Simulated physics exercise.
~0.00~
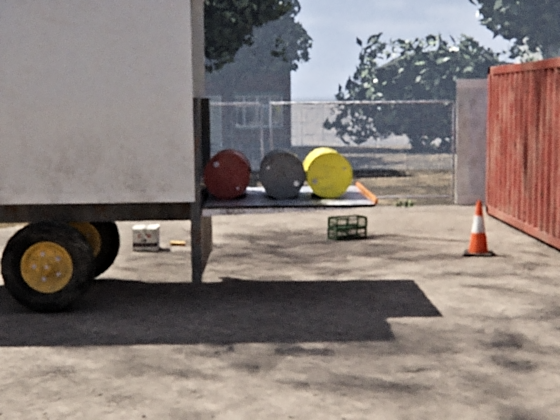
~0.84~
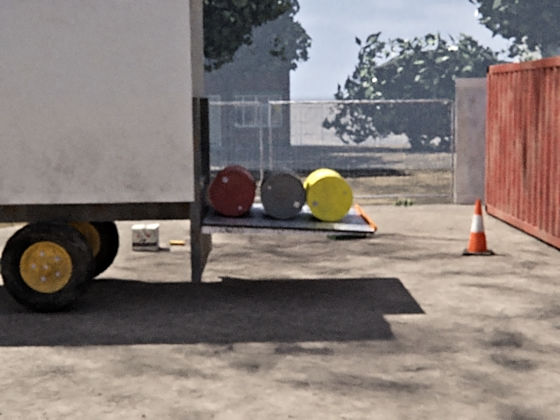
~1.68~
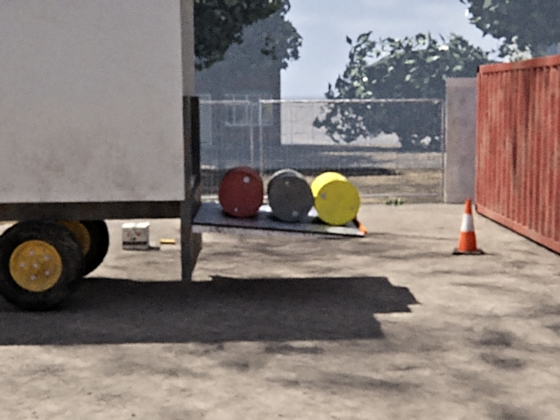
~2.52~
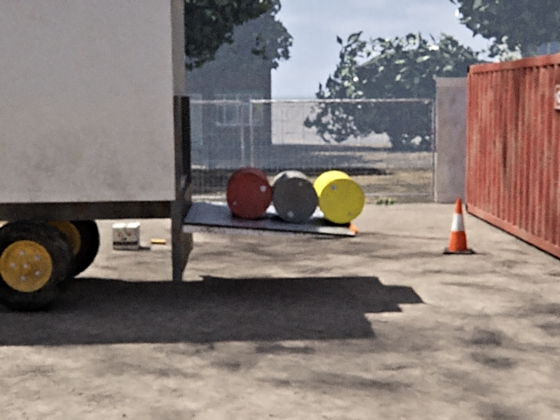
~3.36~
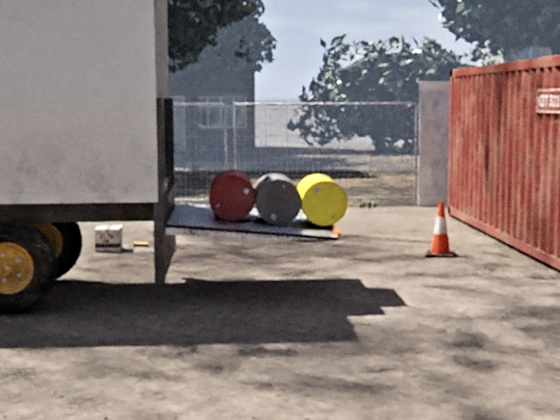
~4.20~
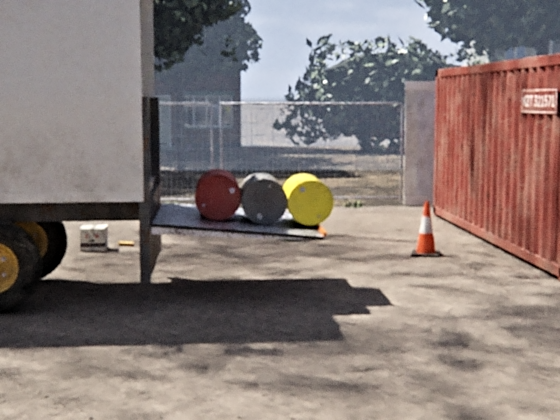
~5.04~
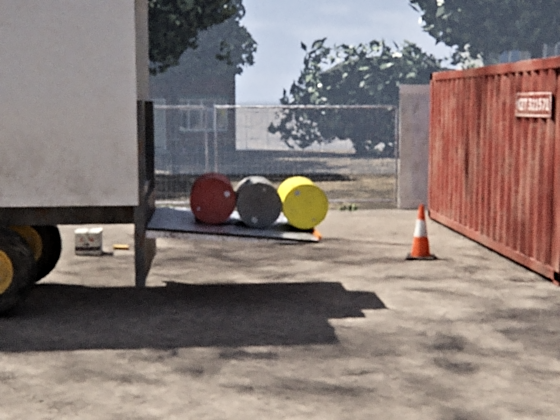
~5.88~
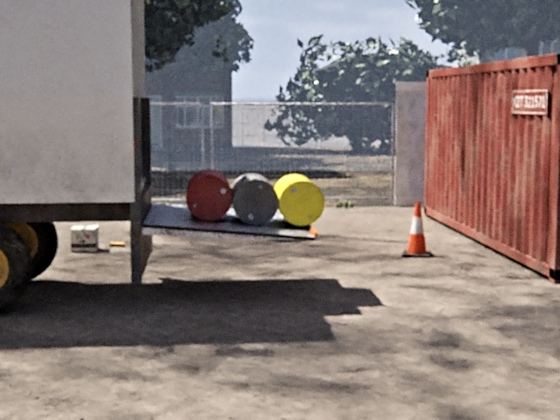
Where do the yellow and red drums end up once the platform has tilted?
Both are still on the platform, with the yellow drum held back at the edge stop and the red one held back behind the grey drum.
